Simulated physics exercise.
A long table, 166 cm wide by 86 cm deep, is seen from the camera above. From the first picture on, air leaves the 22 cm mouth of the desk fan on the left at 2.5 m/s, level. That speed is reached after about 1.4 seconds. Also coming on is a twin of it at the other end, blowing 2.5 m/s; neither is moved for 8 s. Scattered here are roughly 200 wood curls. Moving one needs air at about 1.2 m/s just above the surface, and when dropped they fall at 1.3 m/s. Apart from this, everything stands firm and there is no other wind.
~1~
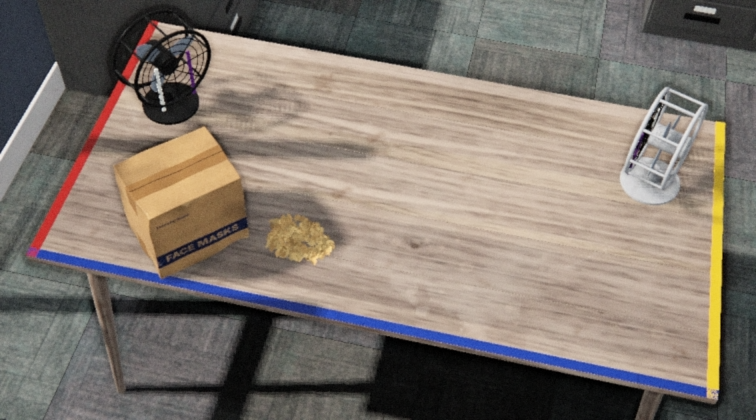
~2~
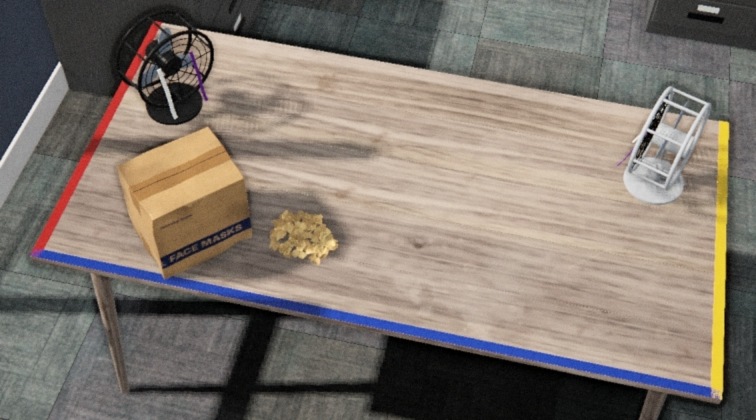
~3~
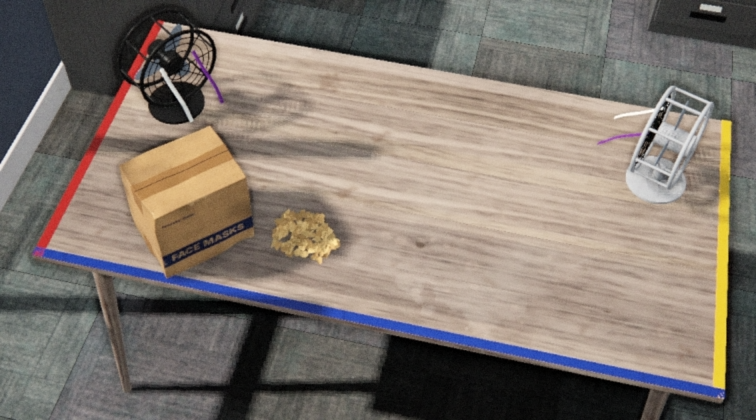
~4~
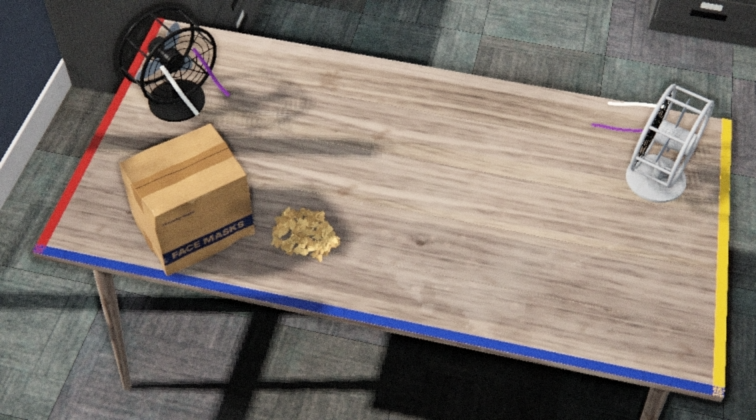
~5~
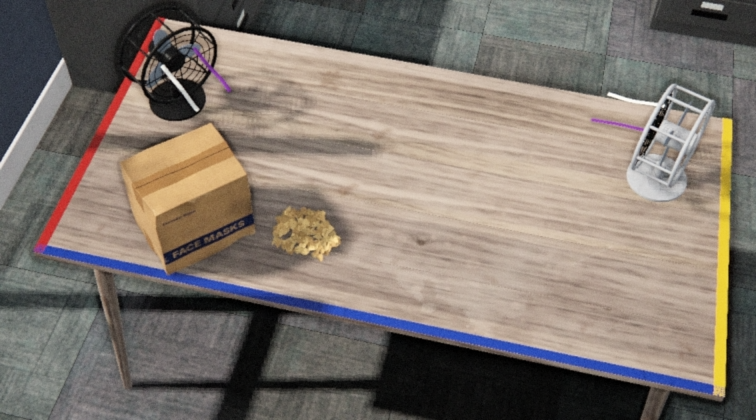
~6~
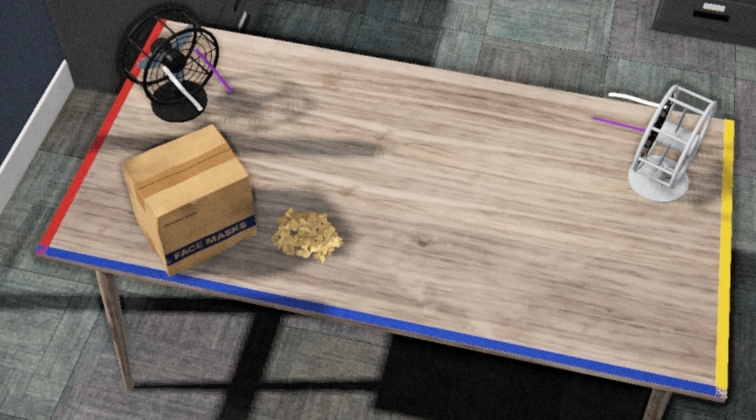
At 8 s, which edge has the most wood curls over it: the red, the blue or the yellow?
The blue edge.
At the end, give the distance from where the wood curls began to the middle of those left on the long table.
Distance: Approx. 10 cm.
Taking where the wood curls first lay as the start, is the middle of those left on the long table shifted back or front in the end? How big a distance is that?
The middle moved forwards, roughly 10 cm.
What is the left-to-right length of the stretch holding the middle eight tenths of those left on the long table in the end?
10 cm, give or take.
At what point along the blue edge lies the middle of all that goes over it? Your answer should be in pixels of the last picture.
Median crossing point, approx. (378, 325).
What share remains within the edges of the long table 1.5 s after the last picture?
Around 40 percent remain.
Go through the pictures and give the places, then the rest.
In the first picture, the middle of the wood curls is near (297, 239), none has stirred yet, the mouth of the desk fan is at (162, 59) and that of the second one at (666, 139).
In the second picture, the middle of the wood curls is near (304, 234), none has stirred yet, the blue edge is centred on (362, 325), the yellow edge is centred on (726, 248) and the red edge is centred on (98, 128).
In the third picture, the middle of the wood curls is near (307, 233), none has stirred yet and the top of a box is at (182, 170).
In the fourth picture, the middle of the wood curls is near (307, 231) and none has stirred yet.
In the fifth picture, the middle of the wood curls is near (307, 231) and none has stirred yet.
In the sixth picture, the middle of the wood curls is near (309, 232) and none has stirred yet.
Then, 0.5 s after the last picture the count stands so, 18 % are over the blue edge, 0 % over the yellow edge and 0 % over the red edge; the middle of those left on the top is near (323, 267).
Then, 1.5 s after the last picture the count stands so, 64 % are over the blue edge, 0 % over the yellow edge and 0 % over the red edge; the middle of those left on the top is near (300, 274).
Then, 3.3 s after the last picture the count stands so, 71 % are over the blue edge, 0 % over the yellow edge and 0 % over the red edge; the middle of those left on the top is near (287, 276).
Then, 6.9 s after the last picture, at the end, 72 % are over the blue edge, 0 % over the yellow edge and 0 % over the red edge; the middle of those left on the top is near (285, 267).
